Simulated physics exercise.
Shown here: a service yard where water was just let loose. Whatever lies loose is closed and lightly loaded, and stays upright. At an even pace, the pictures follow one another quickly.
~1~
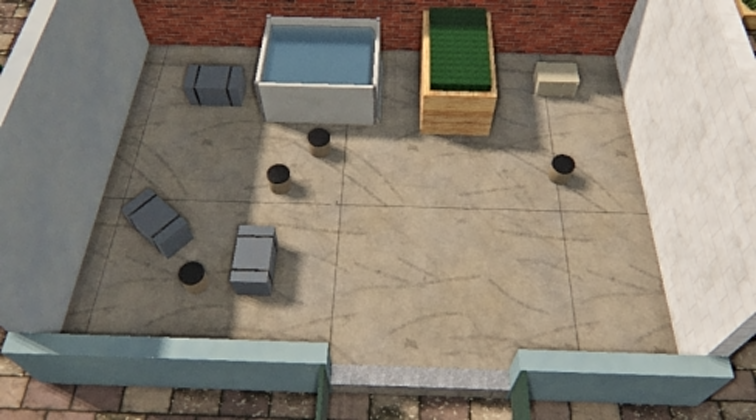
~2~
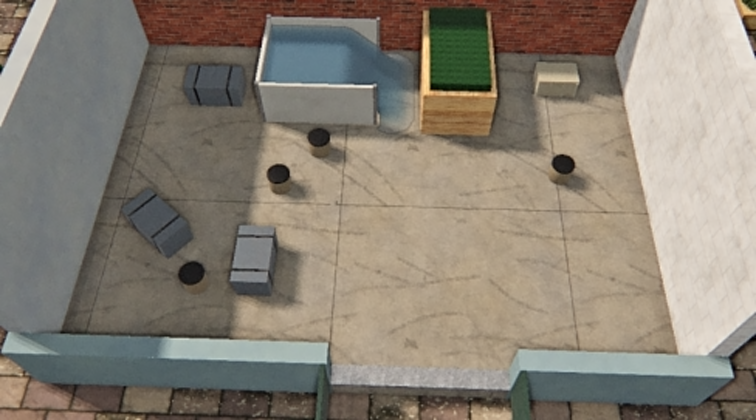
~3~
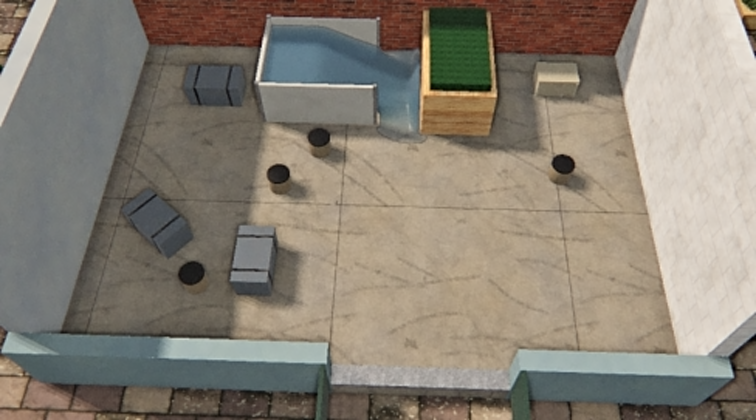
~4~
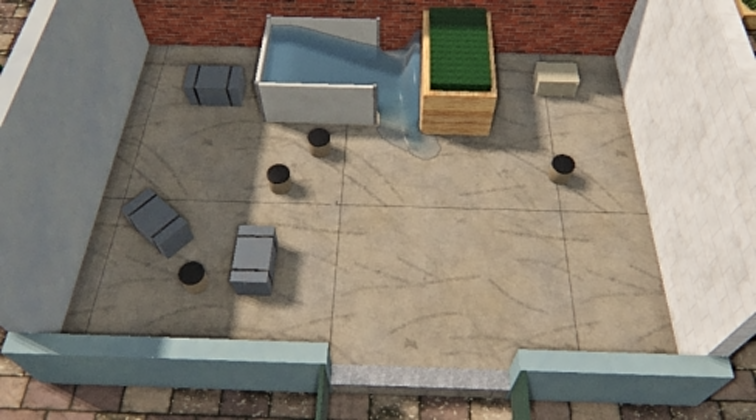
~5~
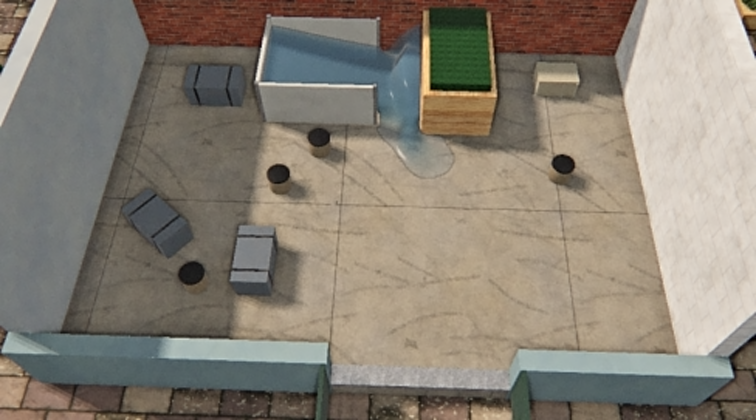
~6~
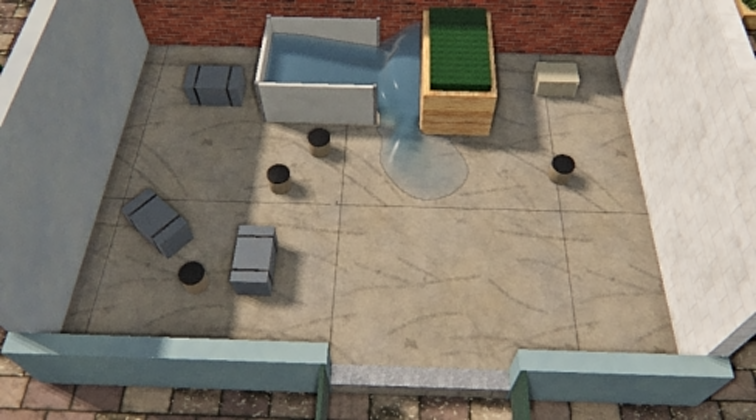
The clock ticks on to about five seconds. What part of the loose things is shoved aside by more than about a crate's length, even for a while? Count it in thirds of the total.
It does not reach a third.
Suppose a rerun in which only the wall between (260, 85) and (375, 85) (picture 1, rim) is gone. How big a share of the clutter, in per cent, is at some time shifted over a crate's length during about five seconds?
It comes out at roughly 60 per cent.
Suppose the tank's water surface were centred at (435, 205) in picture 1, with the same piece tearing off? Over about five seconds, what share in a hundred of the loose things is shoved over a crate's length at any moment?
About 20 per cent.
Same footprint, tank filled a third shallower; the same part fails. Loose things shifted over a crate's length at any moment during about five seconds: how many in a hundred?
0 in a hundred, or close to it.
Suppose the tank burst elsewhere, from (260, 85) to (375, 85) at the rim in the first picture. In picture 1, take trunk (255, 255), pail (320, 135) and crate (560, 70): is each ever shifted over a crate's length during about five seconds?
Well, in order they come out as beyond that mark, beyond that mark and under that mark.
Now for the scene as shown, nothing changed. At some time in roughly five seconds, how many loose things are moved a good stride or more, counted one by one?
Number: 0.
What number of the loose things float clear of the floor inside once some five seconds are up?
By my tally, 0.
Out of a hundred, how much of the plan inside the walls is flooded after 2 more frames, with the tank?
Close to 15 per cent, tank included.
A moment on, 0 of 8 are well off their spots; 0 afloat.
Next, 0 of 8 are well off their spots; 0 afloat.
Later, 0 of 8 are well off their spots; 0 afloat.
In the end, 0 of 8 are well off their spots, and 0 have been at some point; 0 afloat.
